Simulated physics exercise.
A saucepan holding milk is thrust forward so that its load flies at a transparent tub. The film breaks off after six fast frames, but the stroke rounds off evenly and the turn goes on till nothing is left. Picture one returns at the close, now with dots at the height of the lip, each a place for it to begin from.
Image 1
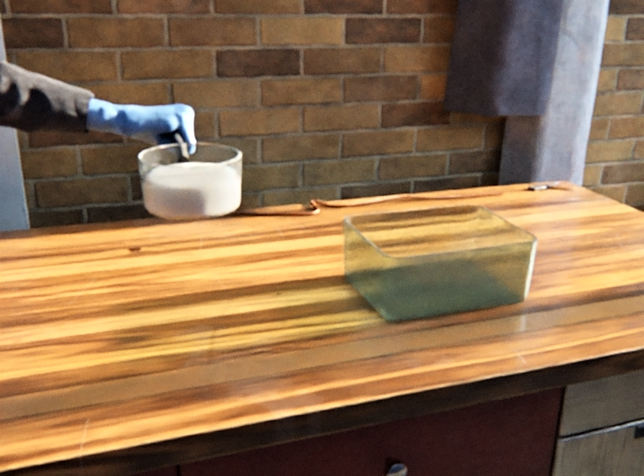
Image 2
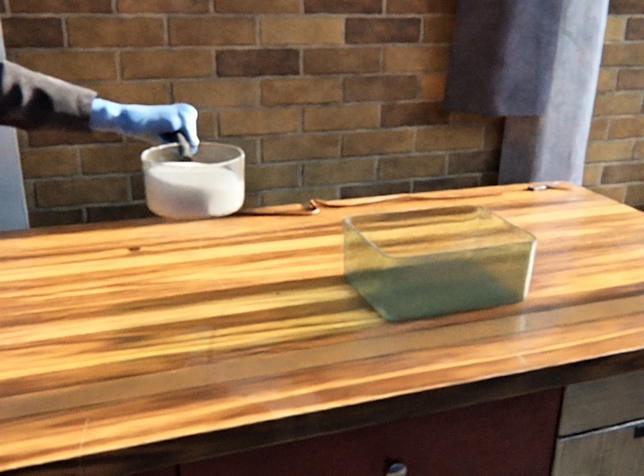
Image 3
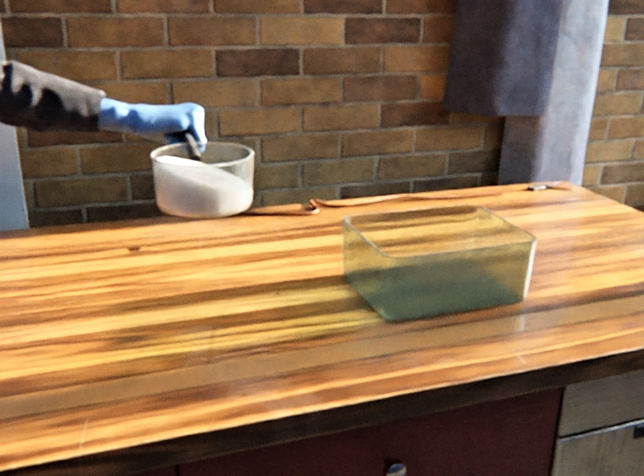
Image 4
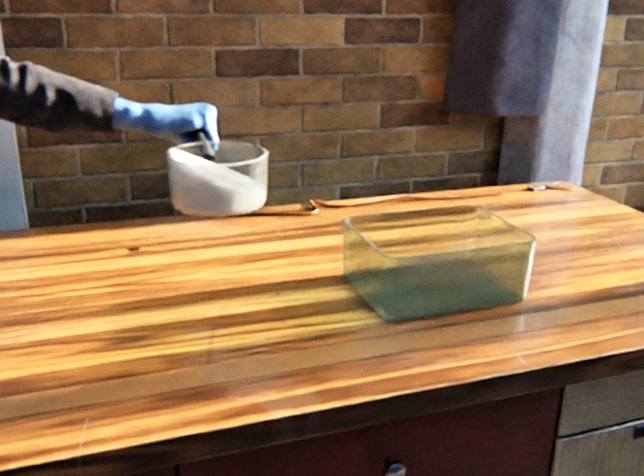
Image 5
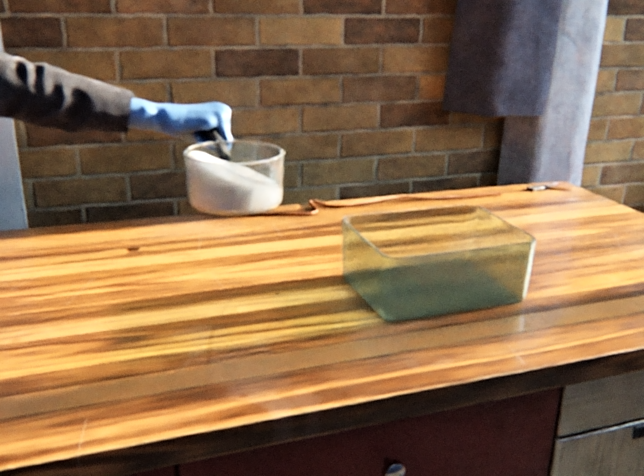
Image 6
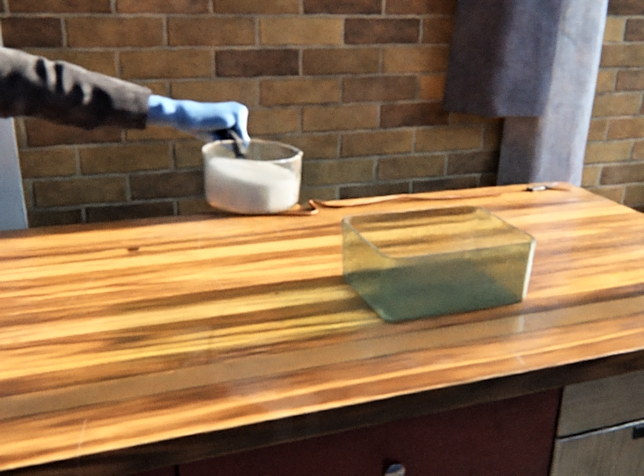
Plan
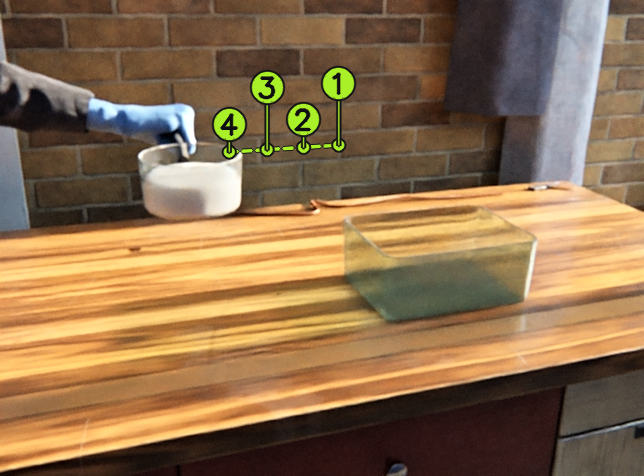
A blue-gloved hand moves a clear container of milk rightward above a striped wooden counter.
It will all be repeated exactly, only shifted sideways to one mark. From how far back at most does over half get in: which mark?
The limit is 3.
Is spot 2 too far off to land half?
No, not at all.
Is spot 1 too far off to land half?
No, that is safe.
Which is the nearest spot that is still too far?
Spot 4.
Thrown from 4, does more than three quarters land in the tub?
No, it does not.
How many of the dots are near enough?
Three of the four.
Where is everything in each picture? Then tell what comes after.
In the first picture, upright, lip at (237, 151); tub from (381, 320) to (525, 298); nothing has left yet.
In the second picture, upright, lip at (240, 151); nothing has left yet.
In the third picture, upright, lip at (249, 150); nothing has left yet.
In the fourth picture, upright, lip at (263, 149); nothing has left yet.
In the fifth picture, upright, lip at (279, 148); nothing has left yet.
In the sixth picture, tipped about 3°, lip at (297, 149); nothing has left yet.
In lime, 1 at (338, 145); 2 at (303, 147); 3 at (267, 149); 4 at (229, 152).
Choosing 1, about 96 % lands in the tub, 2 % falls short and 3 % goes beside or beyond.
Choosing 2, about 92 % lands in the tub, 1 % falls short and 7 % goes beside or beyond.
Choosing 3, about 64 % lands in the tub, 32 % falls short and 4 % goes beside or beyond.
Choosing 4, about 31 % lands in the tub, 65 % falls short and 3 % goes beside or beyond.
